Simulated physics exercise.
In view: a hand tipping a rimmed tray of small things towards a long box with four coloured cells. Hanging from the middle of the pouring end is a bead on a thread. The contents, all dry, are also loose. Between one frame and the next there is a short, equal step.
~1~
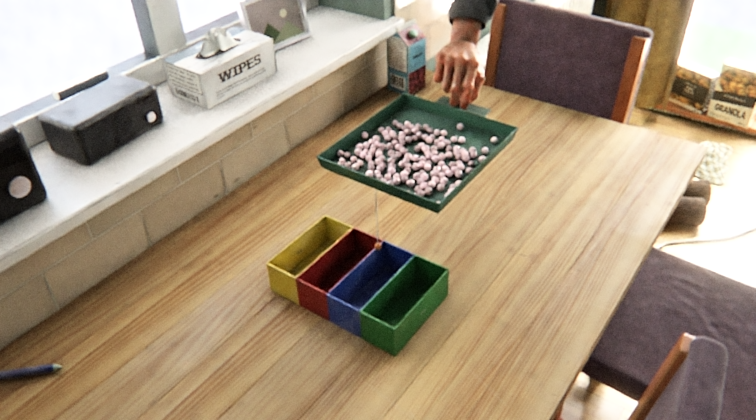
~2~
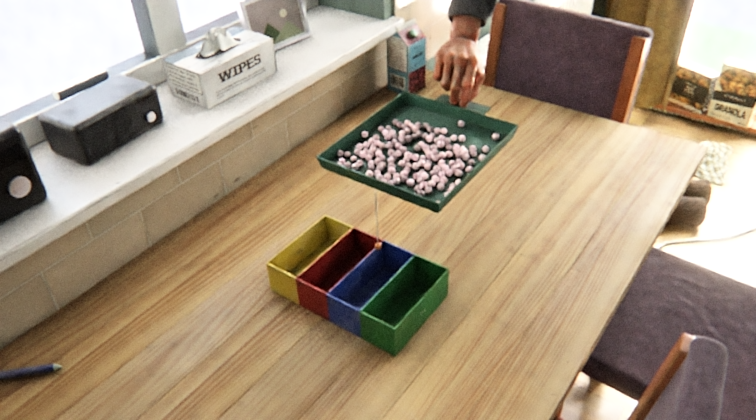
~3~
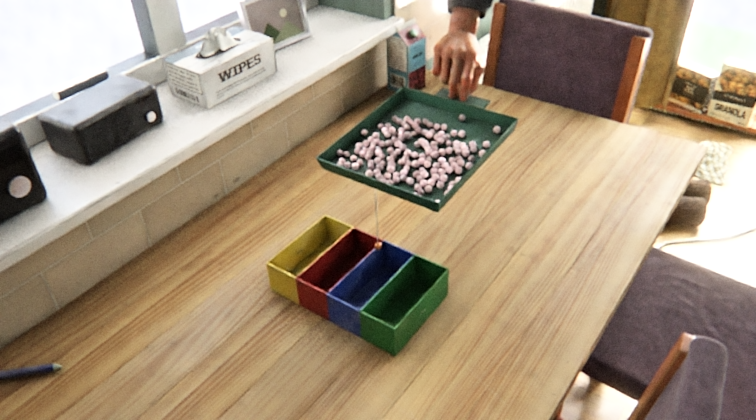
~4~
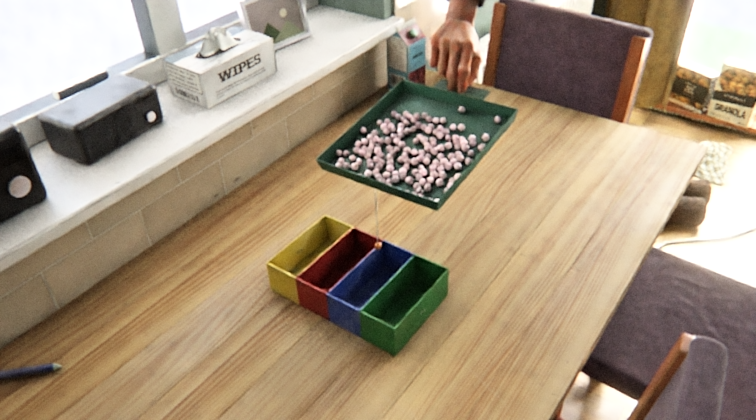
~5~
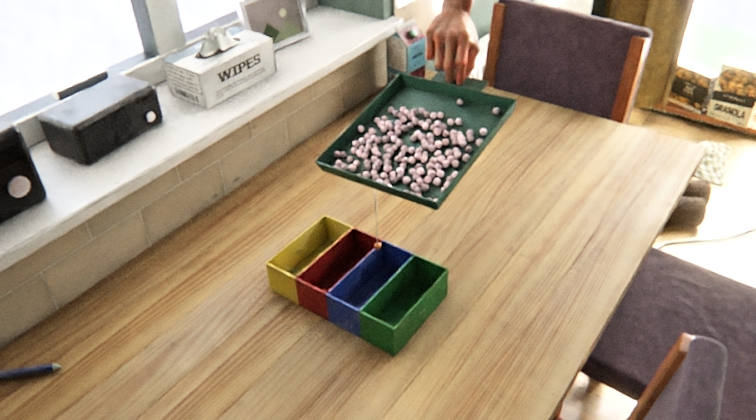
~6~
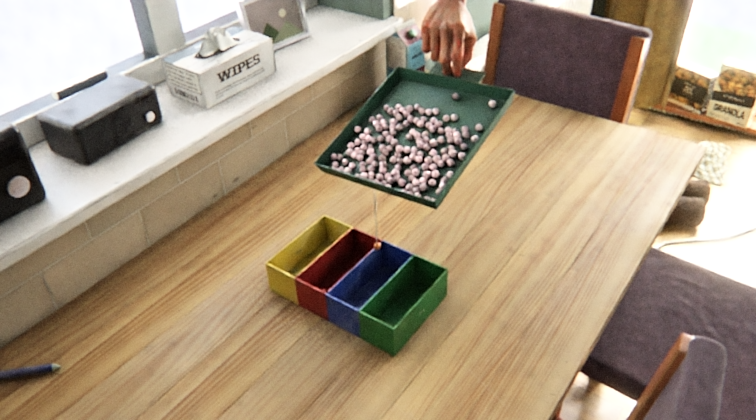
The video shows a hand holding a green tray of small pale pink beads above a box with yellow, red, blue and green cells, then gradually raising the tray's far side while the beads shift slightly.
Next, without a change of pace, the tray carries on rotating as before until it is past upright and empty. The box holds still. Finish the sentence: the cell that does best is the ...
... Yellow cell.
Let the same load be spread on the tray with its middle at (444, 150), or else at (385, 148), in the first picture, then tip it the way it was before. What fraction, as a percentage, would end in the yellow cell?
Roughly 50 per cent, then roughly 60 per cent.
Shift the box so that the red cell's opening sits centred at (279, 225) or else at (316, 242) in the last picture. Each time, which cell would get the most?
First try: The blue cell. Second try: Red.
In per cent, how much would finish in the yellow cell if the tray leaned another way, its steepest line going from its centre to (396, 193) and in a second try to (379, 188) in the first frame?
About 0 and 10 per cent.
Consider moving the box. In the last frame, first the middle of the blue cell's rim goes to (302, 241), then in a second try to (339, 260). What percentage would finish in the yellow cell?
Close to 0 in a hundred, then close to 0 in a hundred.
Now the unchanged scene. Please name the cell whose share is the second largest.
That would be that red cell.
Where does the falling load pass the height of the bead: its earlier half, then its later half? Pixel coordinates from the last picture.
About (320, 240) to begin with, then about (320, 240).
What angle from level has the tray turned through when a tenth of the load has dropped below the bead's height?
Close to 75 degrees, I reckon.
Soon after the last picture, tray tipped steeply; nearly all on the tray; a stray few in the yellow cell; a stray few falling or outside the box.
A little later, tray tipped right over; a small part on the tray; about half in the yellow cell; about a quarter in the red cell; a small part in the blue cell; a stray few in the green cell; a small part falling or outside the box.
Later still, tray tipped past a quarter turn; about two thirds in the yellow cell; about a quarter in the red cell; a small part in the blue cell; a stray few in the green cell; a stray few falling or outside the box.
At rest, tray tipped past a quarter turn; about two thirds in the yellow cell; about a quarter in the red cell; a small part in the blue cell; a stray few in the green cell; a stray few outside the box.
